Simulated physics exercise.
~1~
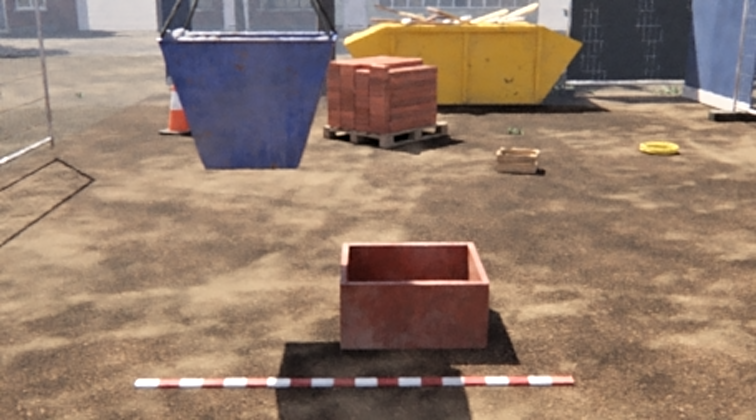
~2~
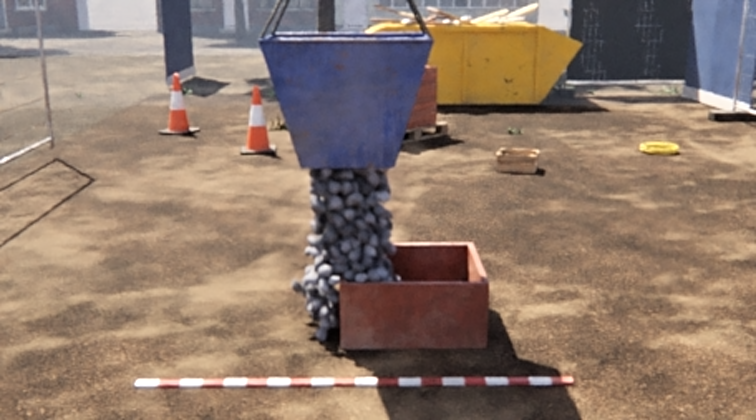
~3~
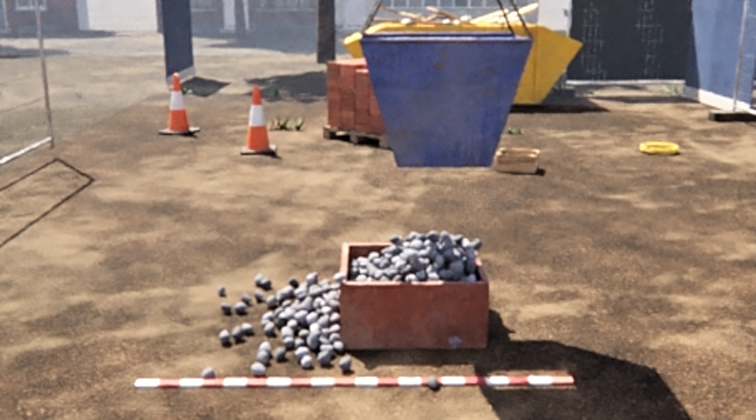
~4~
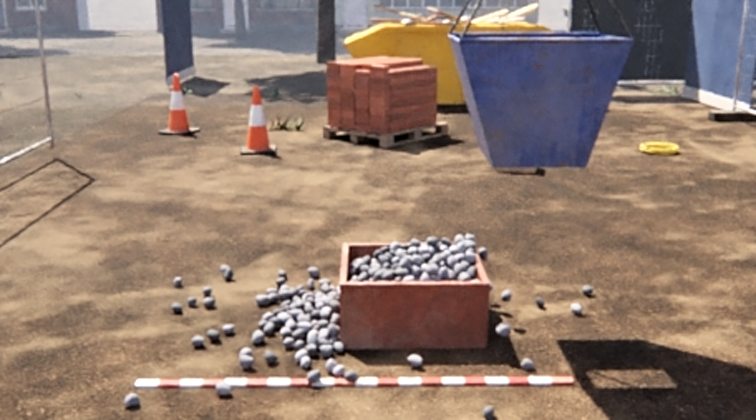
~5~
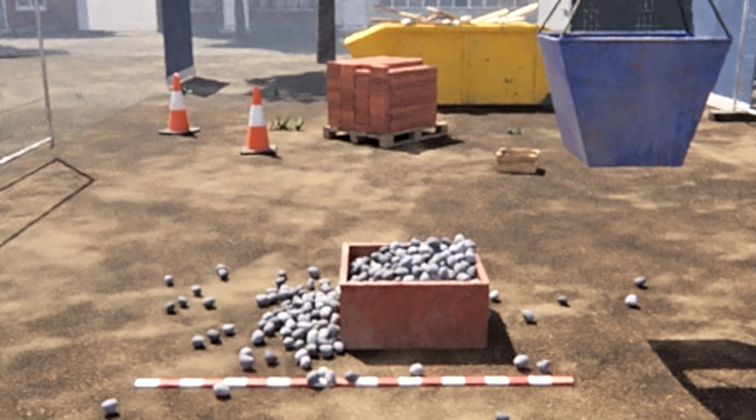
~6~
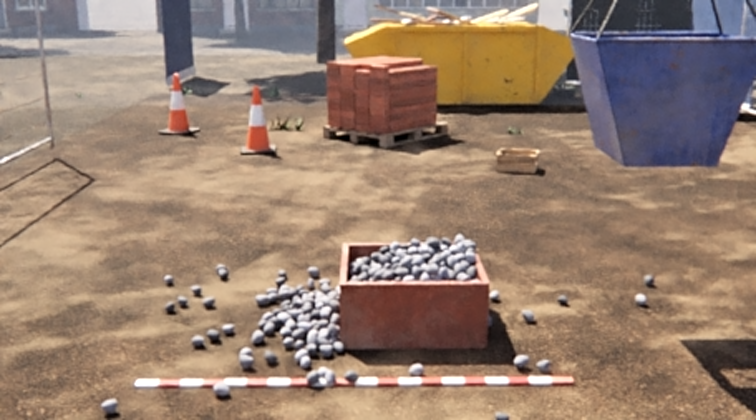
A blue skip hanging from a crane moved right over a building yard and dropped a stream of smooth grey stones, which mostly filled the reddish bin below, while some piled up on its left and a few scattered to the right.
